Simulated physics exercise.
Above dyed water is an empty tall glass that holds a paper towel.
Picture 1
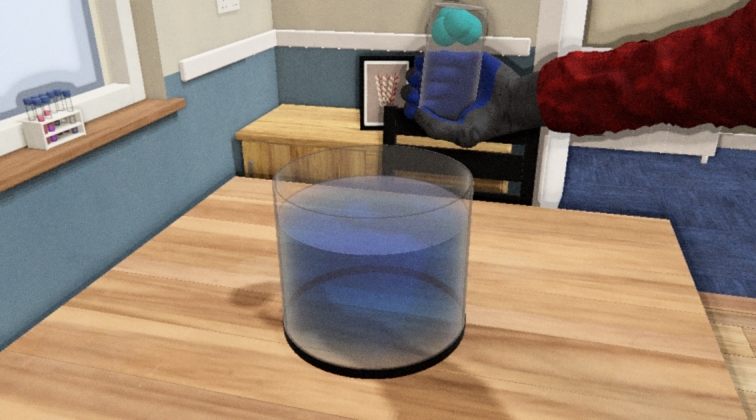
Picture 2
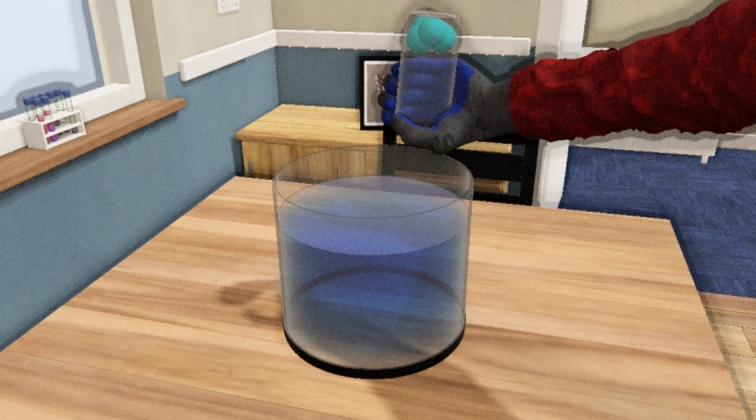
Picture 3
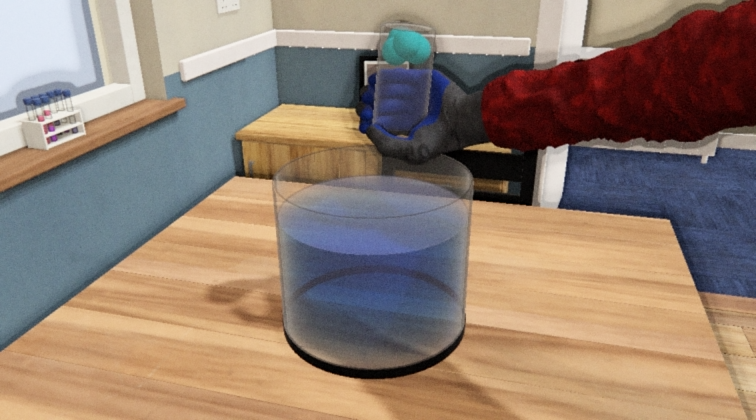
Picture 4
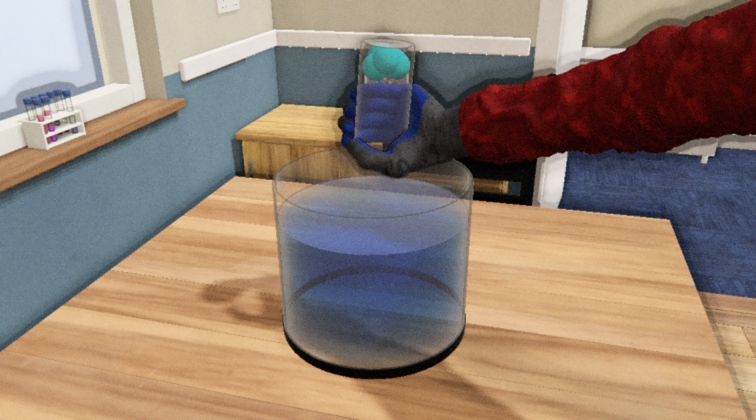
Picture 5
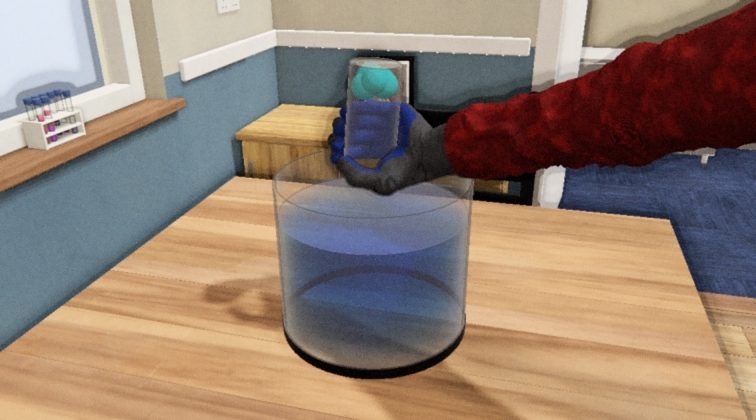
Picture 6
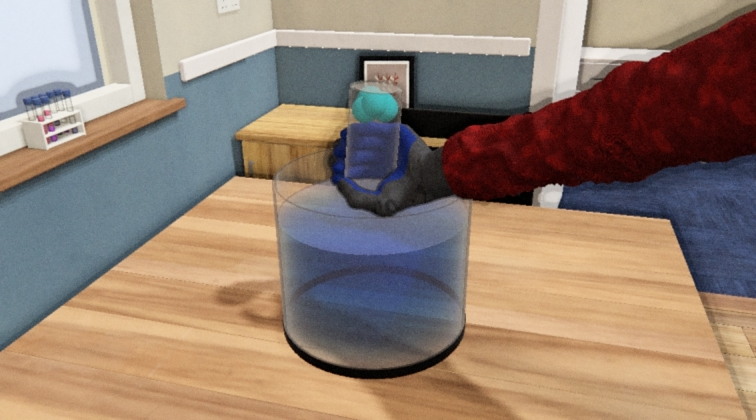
To begin with, a gloved hand in a red sleeve holds a clear, upturned glass with a teal wad in its top, above and behind a wide basin of blue water on a wooden table. The hand moves left and lowers the glass steadily, until it is just over the water's surface.
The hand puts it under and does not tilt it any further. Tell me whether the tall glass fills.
It stays safe.
Shortly, the tall glass enters the dyed water.
Then, air is trapped inside and holds the level down.
At the finish, the tall glass is under, still full of air, and the paper towel is dry.
